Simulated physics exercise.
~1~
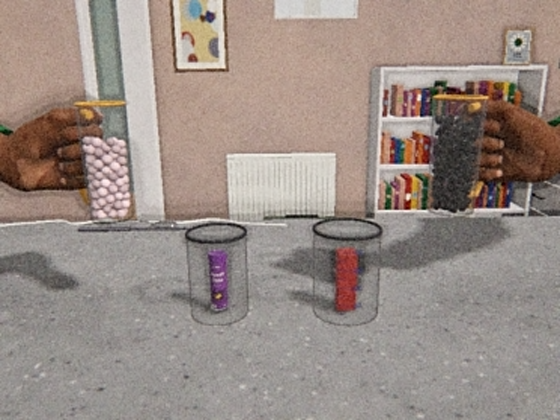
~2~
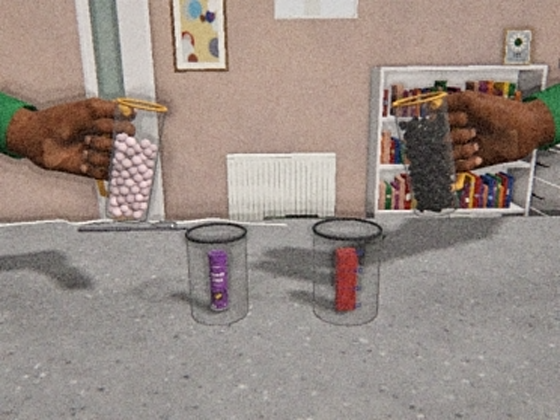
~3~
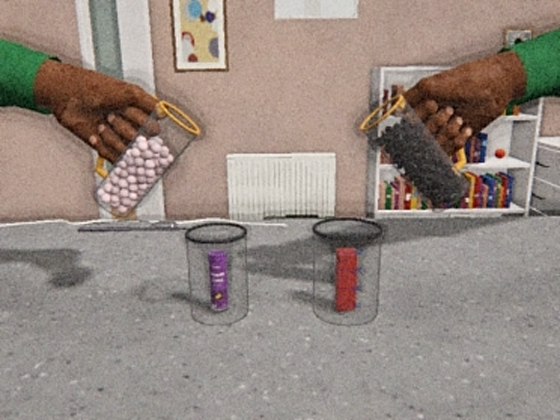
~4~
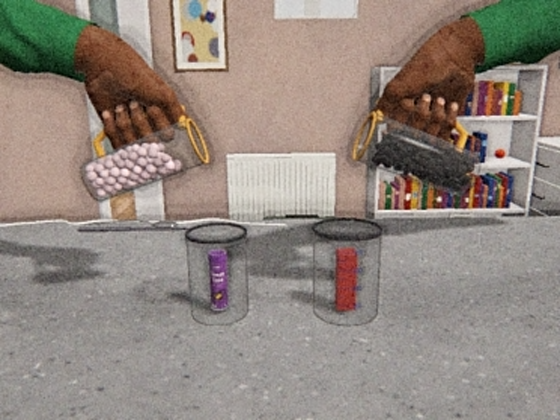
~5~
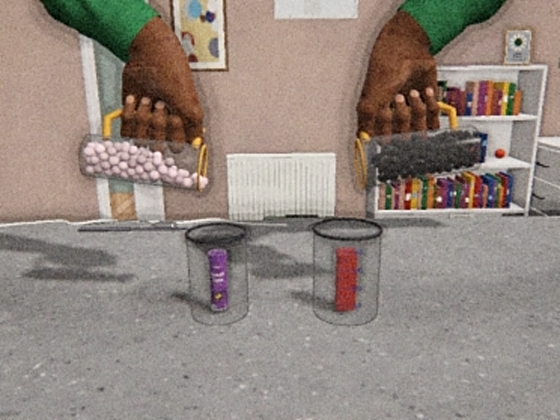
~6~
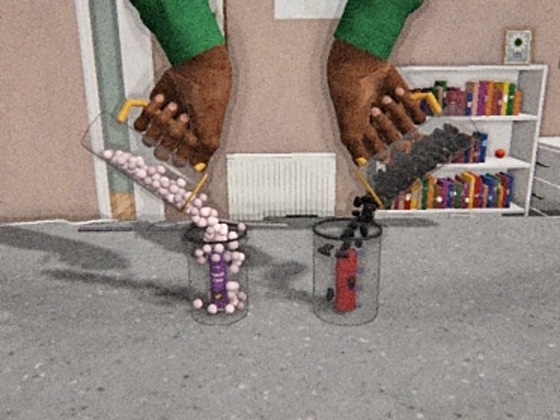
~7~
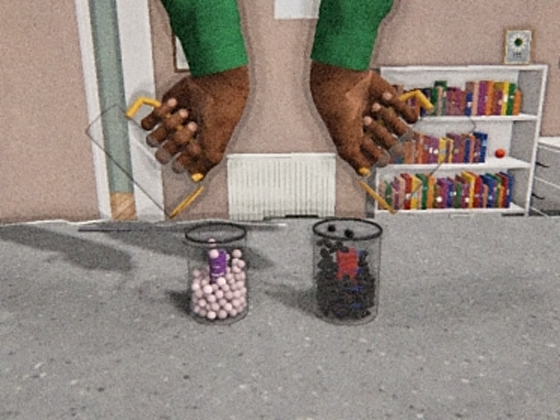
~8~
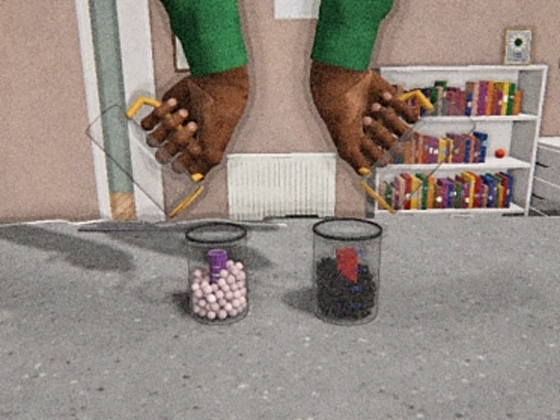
Two hands tipped clear cups over two clear containers, pouring pale pink balls around a purple tube on the left and black lumps around a red object on the right, until both cups were empty and both objects still poked out.
